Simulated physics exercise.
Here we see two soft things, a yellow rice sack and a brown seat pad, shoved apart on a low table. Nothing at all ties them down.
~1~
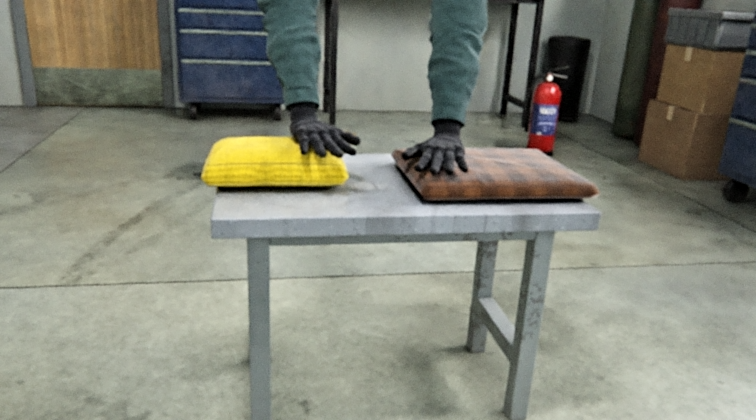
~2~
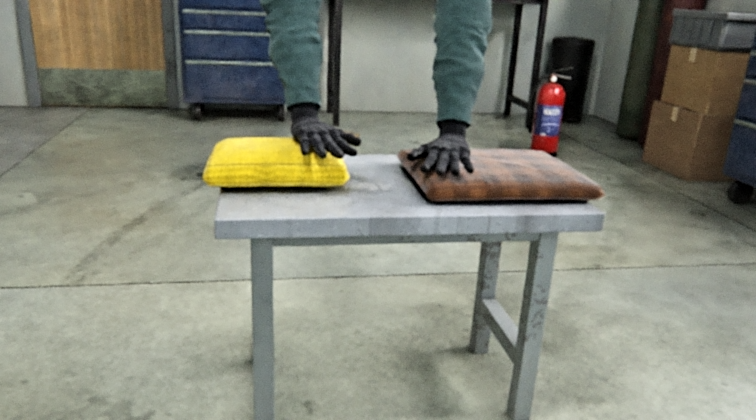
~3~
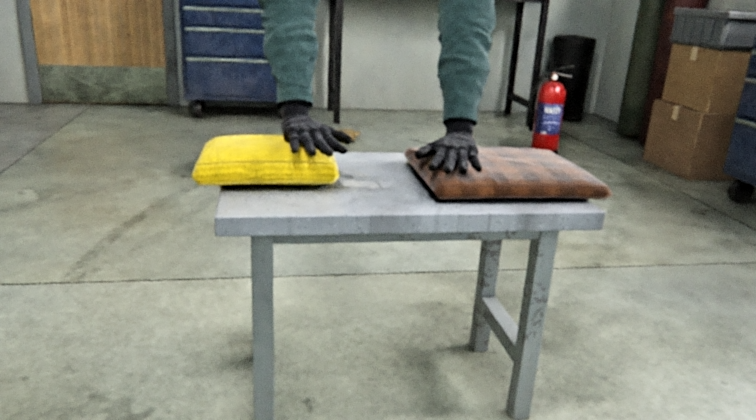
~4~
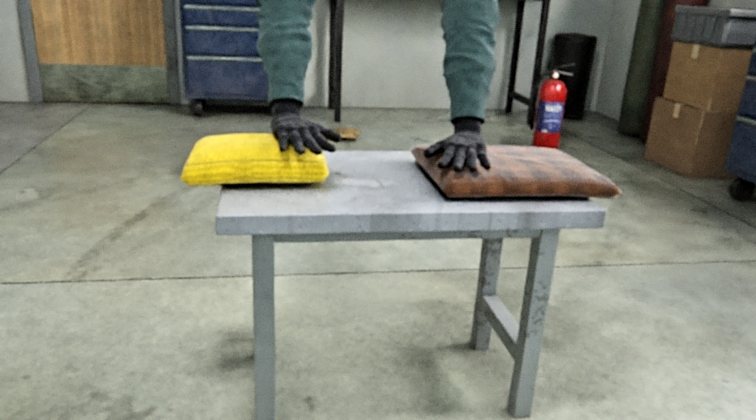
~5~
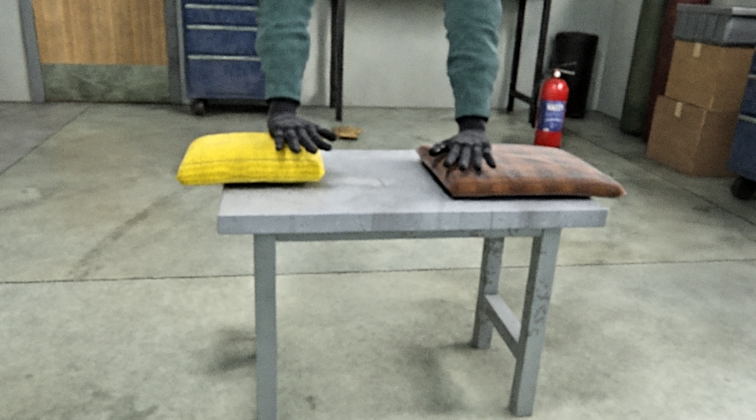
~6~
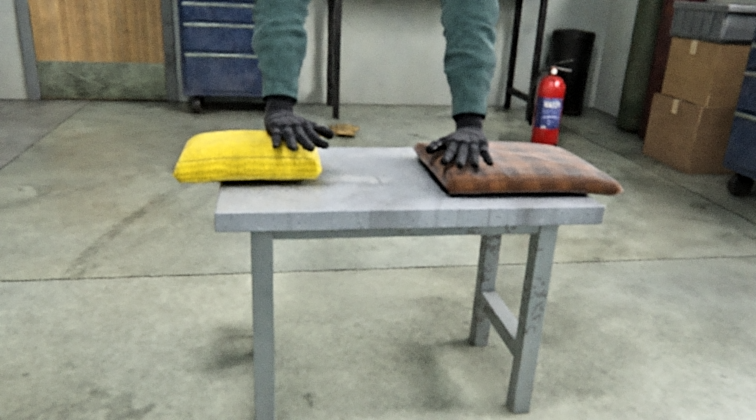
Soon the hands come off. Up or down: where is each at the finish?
At the finish, the yellow rice sack is still up, the brown seat pad is still up.
Then, 0.24 s after the last picture, rice sack lying still; seat pad lying still.
At rest, rice sack lying still; seat pad lying still. The yellow rice sack stays up there and the brown seat pad remains on top.
